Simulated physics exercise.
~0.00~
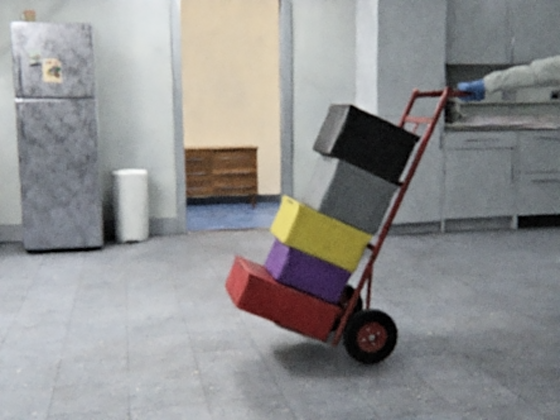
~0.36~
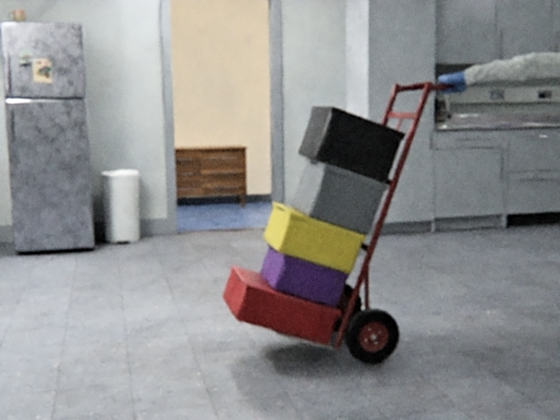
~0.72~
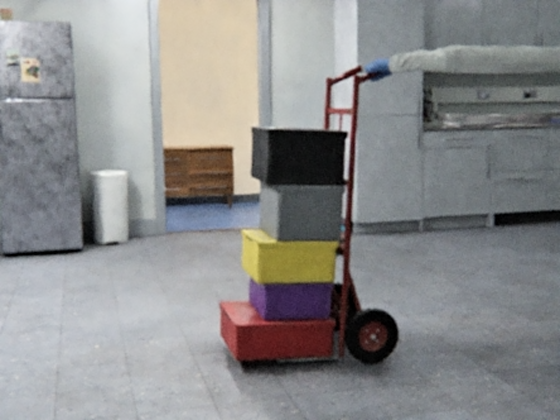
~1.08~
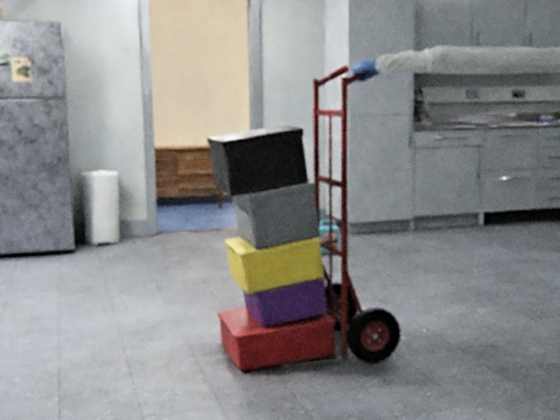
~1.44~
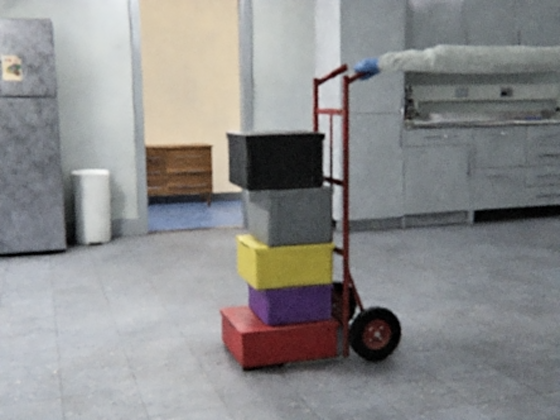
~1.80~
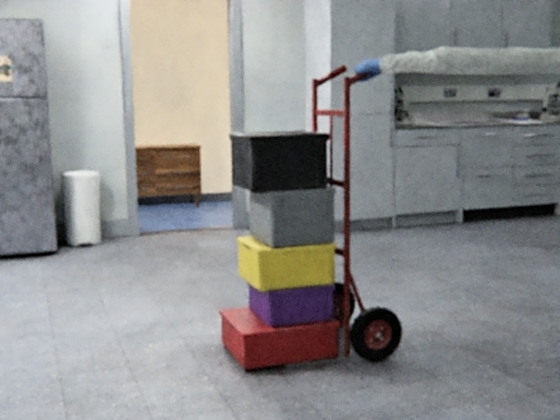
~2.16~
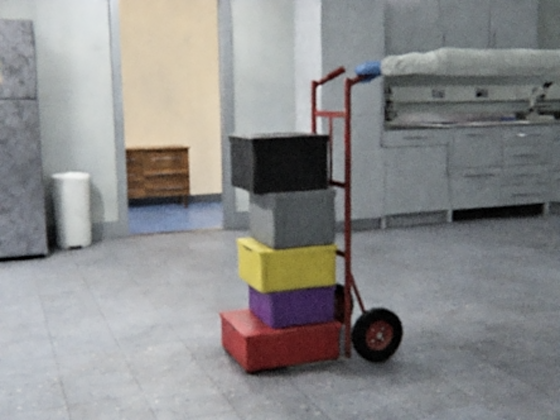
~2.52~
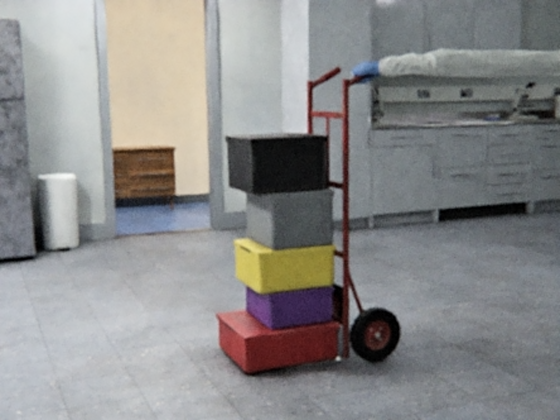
In this clip, a blue-gloved hand swings a tilted red hand truck upright, carrying a stack of red, purple, yellow, grey and black boxes. The upper boxes tip briefly to the left, then rock back and settle, leaving the uneven stack standing beside the upright truck.
